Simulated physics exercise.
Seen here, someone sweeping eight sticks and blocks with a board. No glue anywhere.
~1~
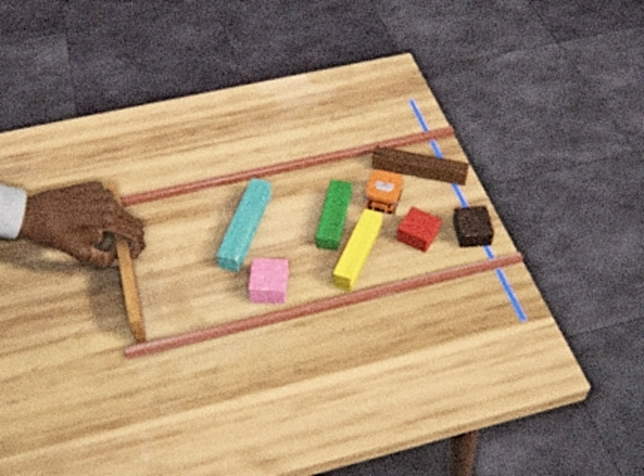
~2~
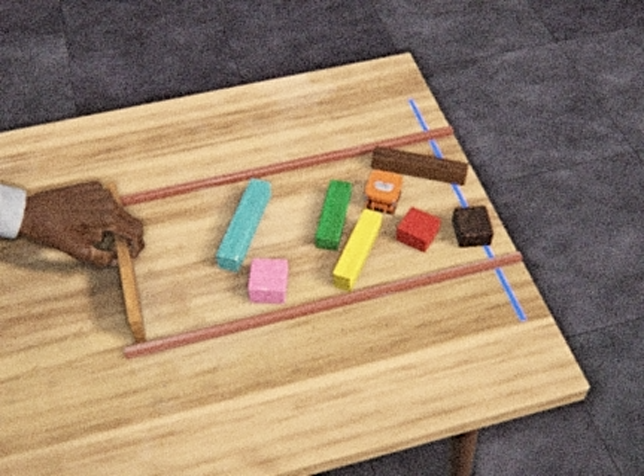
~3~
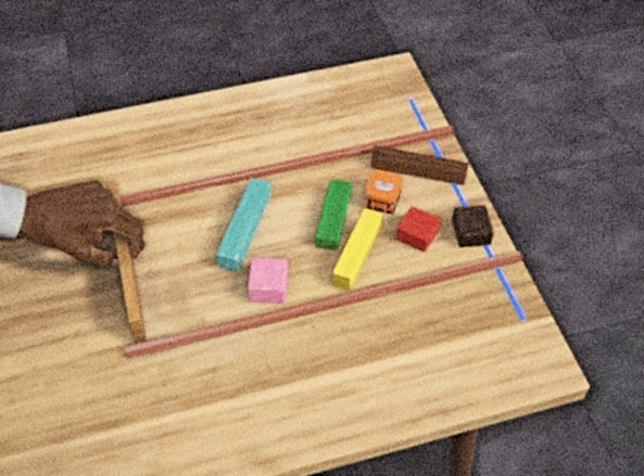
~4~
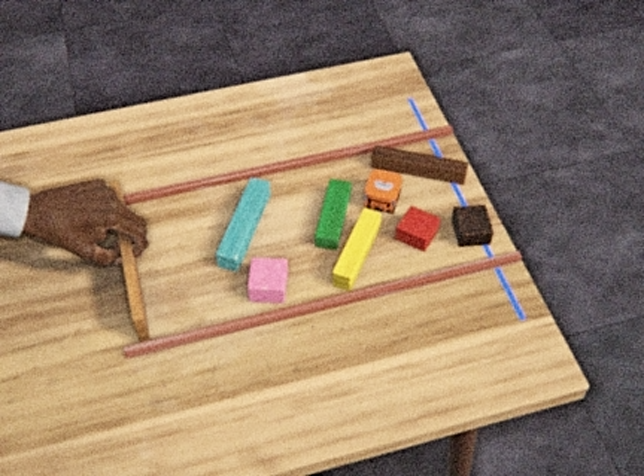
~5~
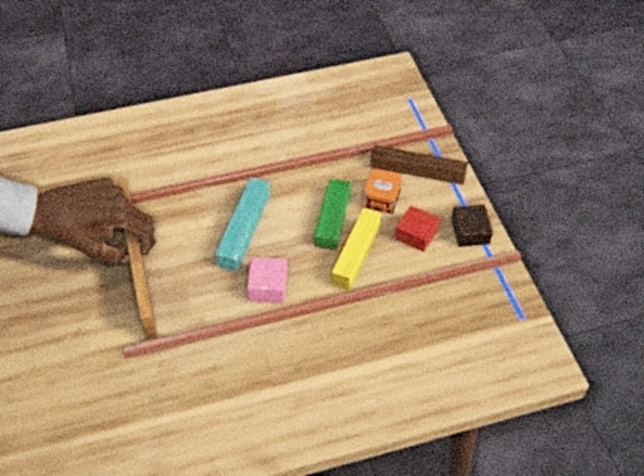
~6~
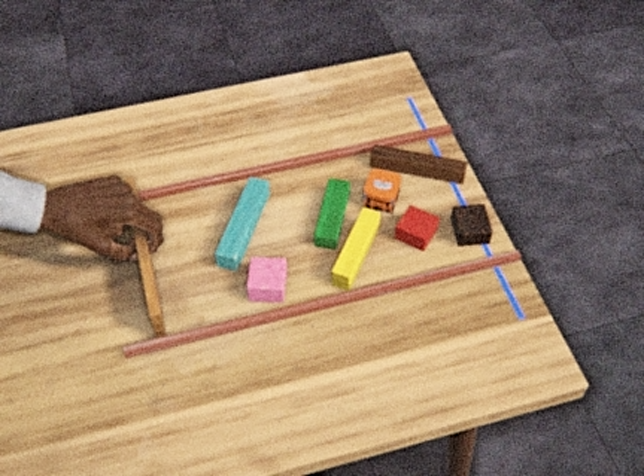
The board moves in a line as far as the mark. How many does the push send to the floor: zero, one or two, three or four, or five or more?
Outcome: The number that fall off is five or more.
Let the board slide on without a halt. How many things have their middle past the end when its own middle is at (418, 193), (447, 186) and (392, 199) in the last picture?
In that order 2, 5 and 1.
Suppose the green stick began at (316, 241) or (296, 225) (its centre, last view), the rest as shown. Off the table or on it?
The green stick goes over; goes over.
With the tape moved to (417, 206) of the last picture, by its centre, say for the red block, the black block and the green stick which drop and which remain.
The red block is lost, the black block falls, the green stick holds on.
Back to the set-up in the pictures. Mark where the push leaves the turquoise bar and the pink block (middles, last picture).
The turquoise bar at (462, 173), the pink block at (495, 222).
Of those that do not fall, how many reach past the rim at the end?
Overhanging: 1.
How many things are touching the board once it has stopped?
It touches 2.
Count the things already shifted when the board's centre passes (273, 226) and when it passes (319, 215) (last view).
2 and 4.
Soon after, none off yet; black block at rest near (471, 225); brown stick at rest near (418, 164); red block at rest near (417, 228).
Then, none off yet; black block moved a little near (483, 223); brown stick at rest near (419, 163); red block moved about its own width near (450, 220).
At rest, the number that fall off is five or more; fallen, green stick, yellow stick, orange case, red block, brown stick and black block.
